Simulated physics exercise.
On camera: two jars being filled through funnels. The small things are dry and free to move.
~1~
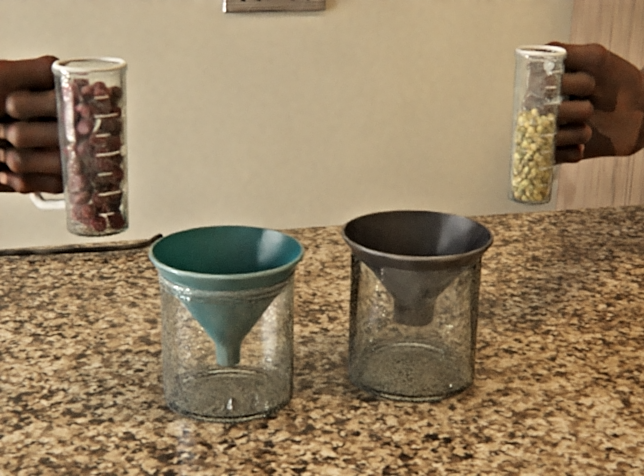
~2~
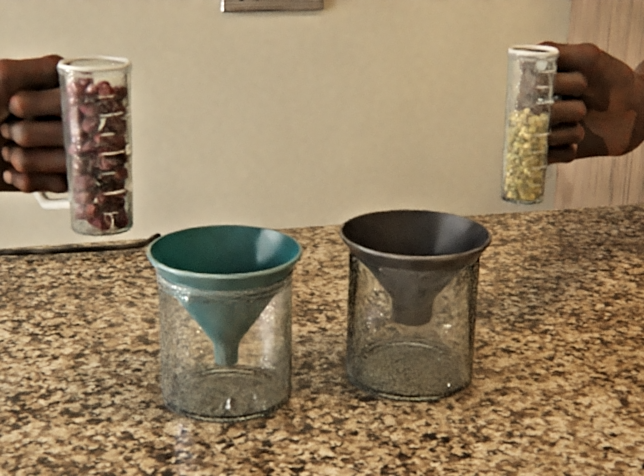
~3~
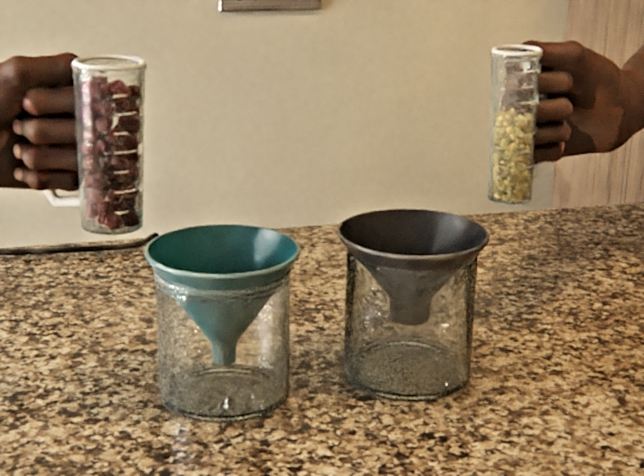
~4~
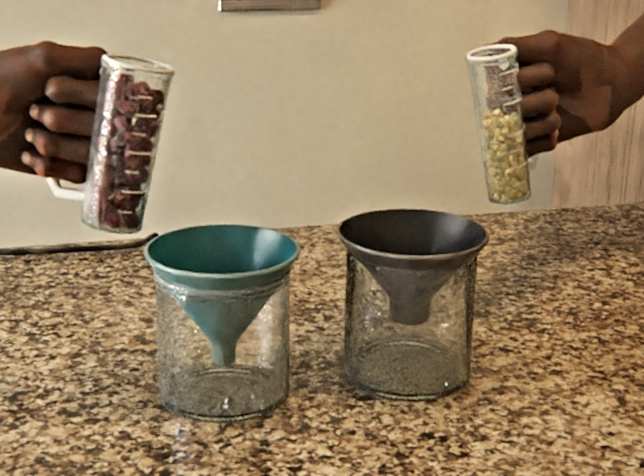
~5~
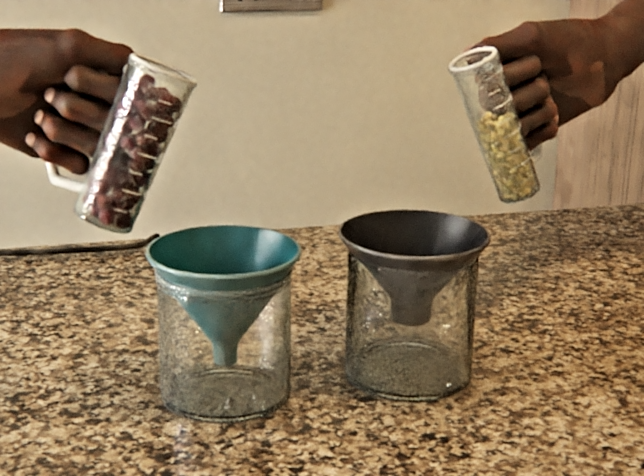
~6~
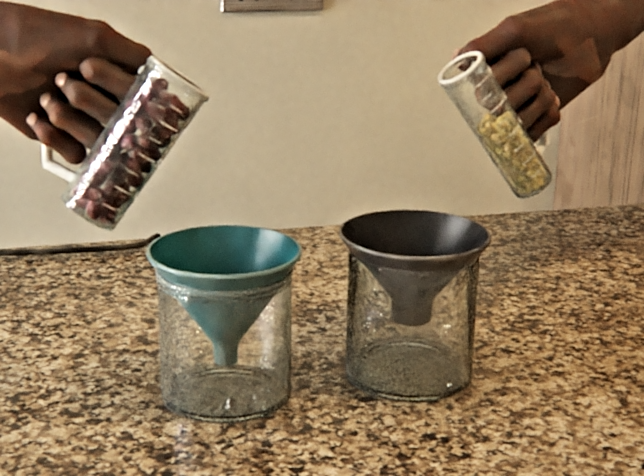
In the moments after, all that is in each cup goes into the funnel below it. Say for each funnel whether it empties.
The left funnel holds most of it back; the right one passes it all.
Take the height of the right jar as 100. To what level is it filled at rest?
Near 10 %.
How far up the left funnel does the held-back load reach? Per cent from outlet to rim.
It comes to 85 per cent or so.
Then, 0.58 s after the last picture, left, all still in the cup; right, all still in the cup.
Then, 1.09 s after the last picture, left, nearly all still in the cup, a small part in or over the funnel; right, nearly all still in the cup, a stray few in or over the funnel.
Then, 1.53 s after the last picture, left, about a quarter still in the cup, most in or over the funnel, a stray few down in the jar; right, a small part still in the cup, about half in or over the funnel, about a third down in the jar.
By the end, left, nearly all stuck in the funnel, a stray few down in the jar; right, all down in the jar.
